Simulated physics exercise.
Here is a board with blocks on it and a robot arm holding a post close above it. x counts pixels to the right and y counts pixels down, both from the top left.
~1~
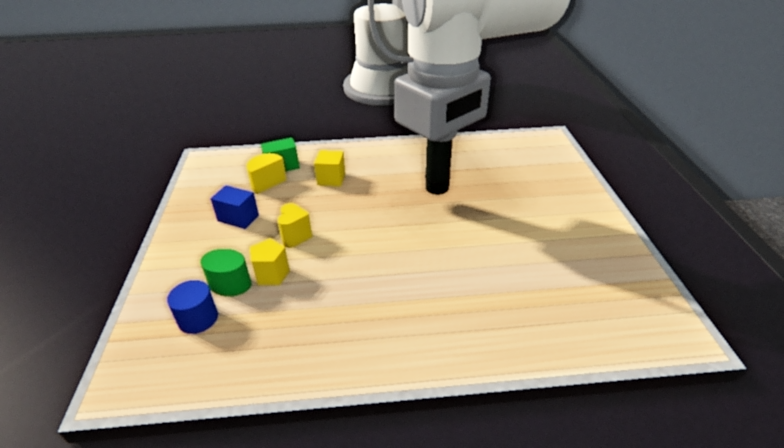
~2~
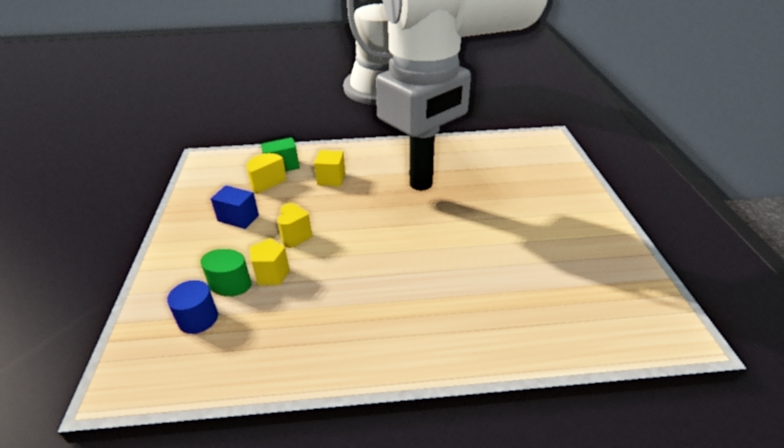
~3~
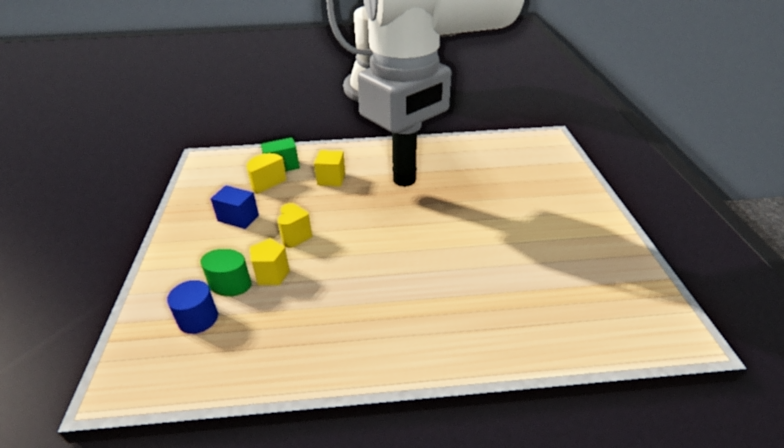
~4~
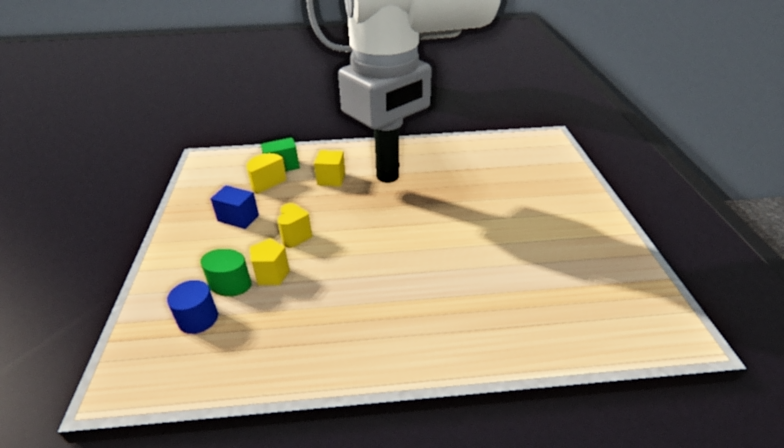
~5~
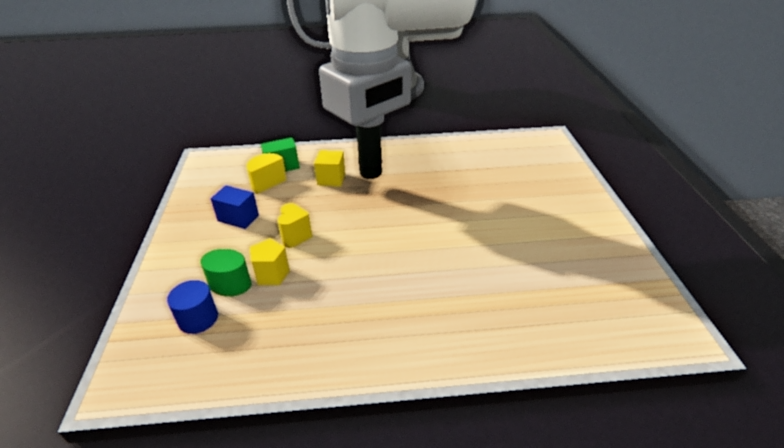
A robot arm moves its black post left above the board toward the yellow square block.
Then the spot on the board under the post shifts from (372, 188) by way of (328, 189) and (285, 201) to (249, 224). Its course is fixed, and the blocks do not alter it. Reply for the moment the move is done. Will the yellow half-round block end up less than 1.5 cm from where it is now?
Yes, that is how it ends up.
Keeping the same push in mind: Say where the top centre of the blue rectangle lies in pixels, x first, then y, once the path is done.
The point I'd pick in the picture is (216, 201).
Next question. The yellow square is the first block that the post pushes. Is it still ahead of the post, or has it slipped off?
When the path is over, you would find the yellow square off to the side or behind the post.
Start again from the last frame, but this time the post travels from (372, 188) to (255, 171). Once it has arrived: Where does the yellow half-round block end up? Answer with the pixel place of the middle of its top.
At (236, 162).
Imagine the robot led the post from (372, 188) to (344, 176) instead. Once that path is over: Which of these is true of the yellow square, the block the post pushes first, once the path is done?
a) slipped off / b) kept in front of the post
(b)
On the path given first. One third of the way, post (325, 175); yellow square (316, 154), turned 55° clockwise.
Two thirds of the way, post (281, 187); yellow square (314, 154), turned 65° clockwise.
At the end, post (246, 209); blue rectangle (216, 201), turned 50° clockwise; yellow half-round block unmoved; yellow square (314, 154), turned 65° clockwise.
